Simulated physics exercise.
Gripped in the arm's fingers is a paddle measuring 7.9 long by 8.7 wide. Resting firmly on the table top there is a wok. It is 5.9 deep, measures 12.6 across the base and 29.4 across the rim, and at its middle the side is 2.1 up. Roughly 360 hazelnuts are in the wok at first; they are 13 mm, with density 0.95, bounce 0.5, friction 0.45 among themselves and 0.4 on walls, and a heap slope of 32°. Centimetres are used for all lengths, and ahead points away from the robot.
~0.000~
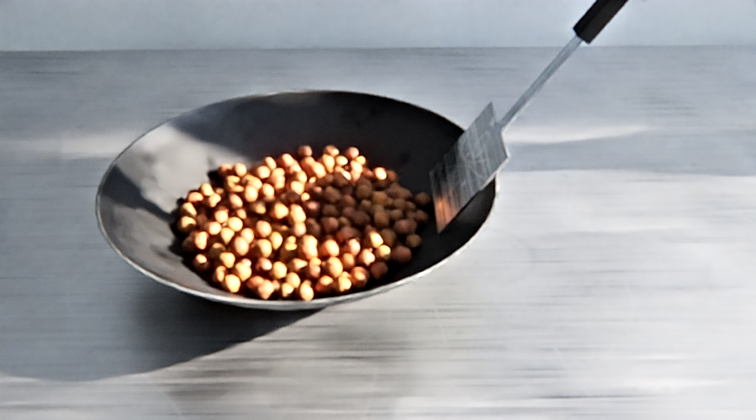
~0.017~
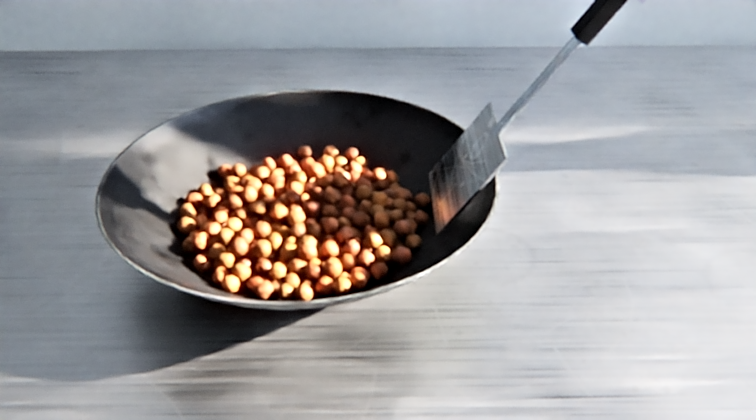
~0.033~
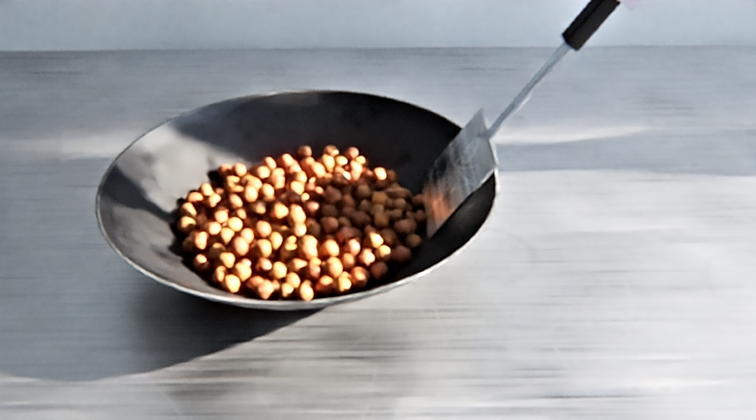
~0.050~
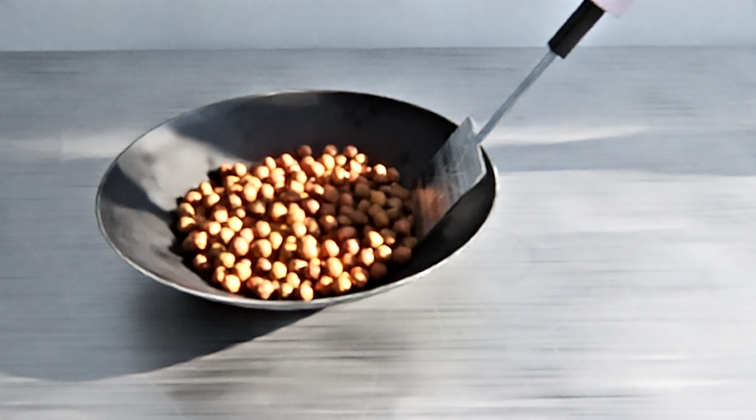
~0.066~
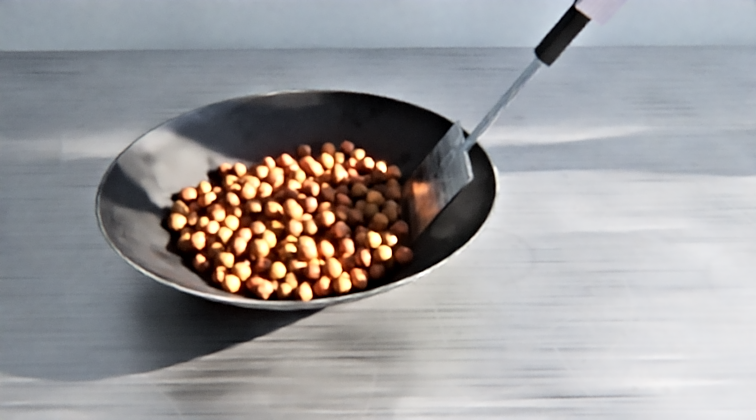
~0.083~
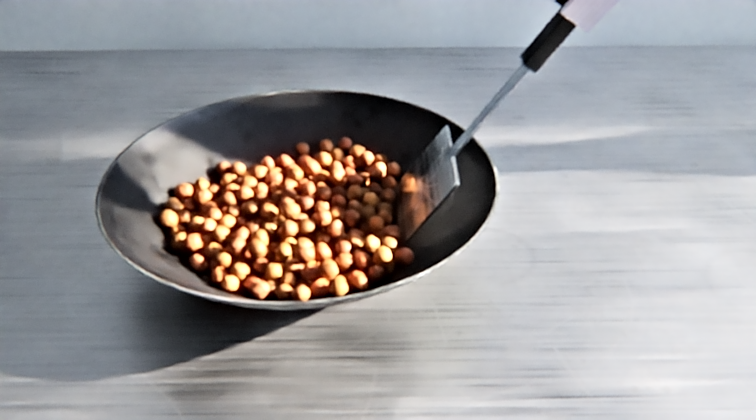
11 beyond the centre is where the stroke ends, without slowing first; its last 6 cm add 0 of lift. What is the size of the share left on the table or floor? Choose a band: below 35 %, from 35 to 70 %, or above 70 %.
Below 35 %.
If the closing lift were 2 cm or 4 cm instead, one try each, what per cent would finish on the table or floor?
I'd put it near 30 in a hundred, then near 25 in a hundred.
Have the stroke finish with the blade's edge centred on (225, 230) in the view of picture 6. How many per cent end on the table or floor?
0 %.
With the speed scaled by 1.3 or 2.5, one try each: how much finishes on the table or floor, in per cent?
Estimates, in order: 35 % and 55 %.
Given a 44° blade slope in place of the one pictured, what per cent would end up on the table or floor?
My guess is close to 25 per cent.
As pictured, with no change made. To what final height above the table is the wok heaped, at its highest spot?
Some 8.0 cm above the table.
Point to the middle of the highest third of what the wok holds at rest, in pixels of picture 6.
Centre: Roughly (171, 204).
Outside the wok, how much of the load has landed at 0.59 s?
Roughly 25 percent of it.
By 0.21 s, sloping 55°, highest piece 5 above the table; 364 in the wok.
By 0.33 s, sloping 55°, highest piece 8 above the table; 364 in the wok.
By 0.59 s, sloping 55°, highest piece 8 above the table; 274 in the wok, 83 on the table or floor, 7 on the blade or in flight.
By 1.64 s, sloping 55°, highest piece 8 above the table; 273 in the wok, 91 on the table or floor.
Final count, 273 in the wok, 91 on the table or floor. That is 25 % on the table or floor.
